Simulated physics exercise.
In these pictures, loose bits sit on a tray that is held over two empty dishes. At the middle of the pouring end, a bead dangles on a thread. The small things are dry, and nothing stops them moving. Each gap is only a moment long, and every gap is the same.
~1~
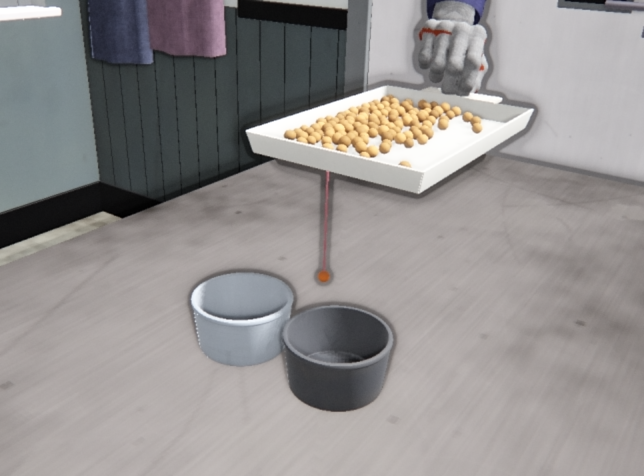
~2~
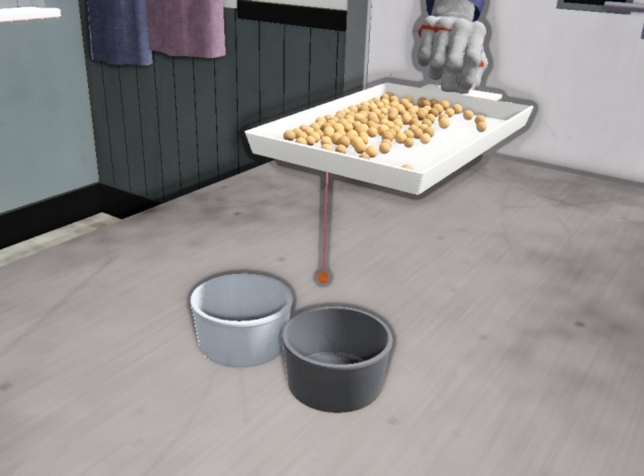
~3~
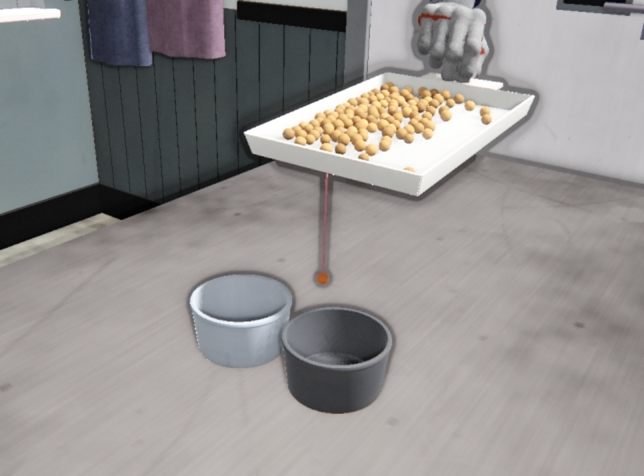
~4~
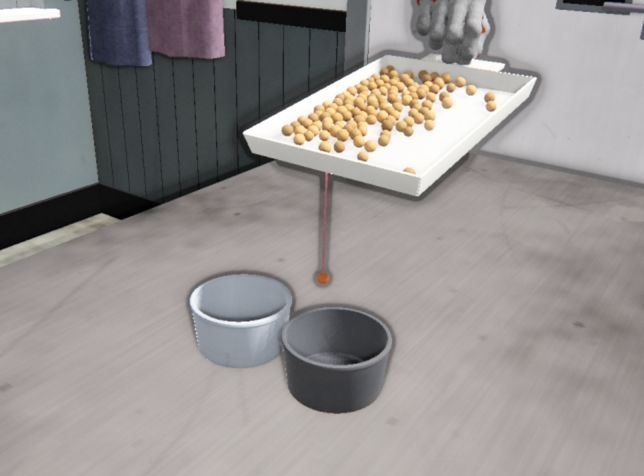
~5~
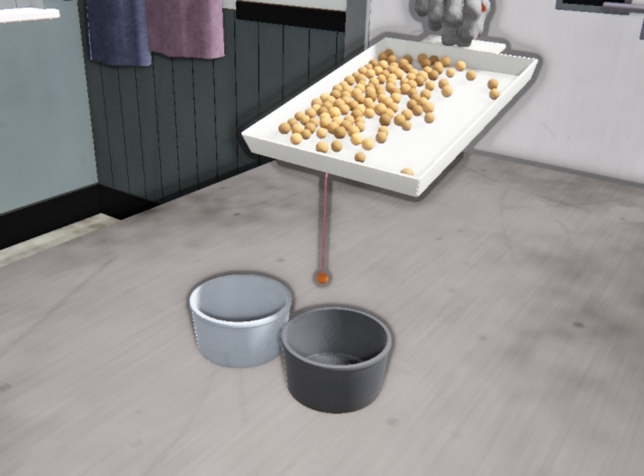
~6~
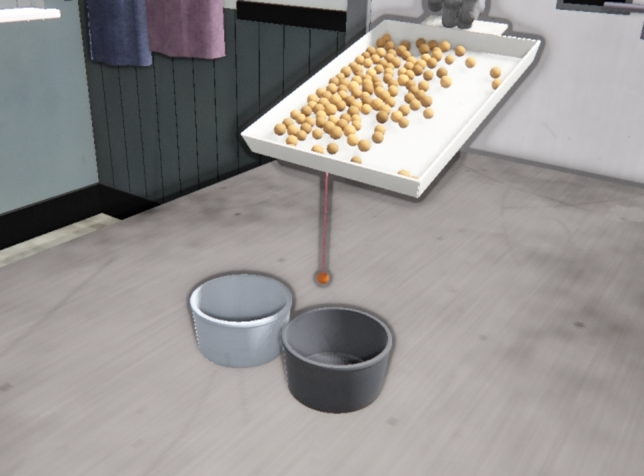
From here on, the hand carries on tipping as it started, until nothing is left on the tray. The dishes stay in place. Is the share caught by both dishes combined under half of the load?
No, it is above half.
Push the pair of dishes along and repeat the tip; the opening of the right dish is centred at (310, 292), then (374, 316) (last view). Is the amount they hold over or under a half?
At place one a lesser share; at place two a lesser share.
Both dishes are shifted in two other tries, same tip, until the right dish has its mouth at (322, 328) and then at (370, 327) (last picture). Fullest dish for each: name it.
The first try: The dish on the right. The second: The right-hand dish.
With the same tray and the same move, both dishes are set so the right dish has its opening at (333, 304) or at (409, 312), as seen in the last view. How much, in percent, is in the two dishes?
The first try gives 10 per cent, the second 0 per cent.
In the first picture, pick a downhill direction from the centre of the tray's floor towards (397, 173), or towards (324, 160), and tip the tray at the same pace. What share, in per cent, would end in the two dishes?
Lab note: Try one about 40 %, try two 70 %.
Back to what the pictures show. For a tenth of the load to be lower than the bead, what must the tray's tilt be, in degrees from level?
Somewhere near 65°.
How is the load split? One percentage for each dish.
In the left dish you'd find about 30 % of the load, and in the right dish about 50 %.
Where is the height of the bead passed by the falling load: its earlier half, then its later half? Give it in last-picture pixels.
(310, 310), then (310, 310).
Shortly afterwards, tray tipped steeply; the bulk on the tray; a little in the right dish; only a few outside both; a little in the air.
Next, tray tipped past a quarter turn; a little on the tray; near a third in the right dish; near a quarter in the left dish; a little outside both; near a quarter in the air.
Some moments later, tray tipped past a quarter turn; near half in the right dish; near a quarter in the left dish; near a quarter outside both.
In the end, tray tipped past a quarter turn; near half in the right dish; near a quarter in the left dish; near a quarter outside both.
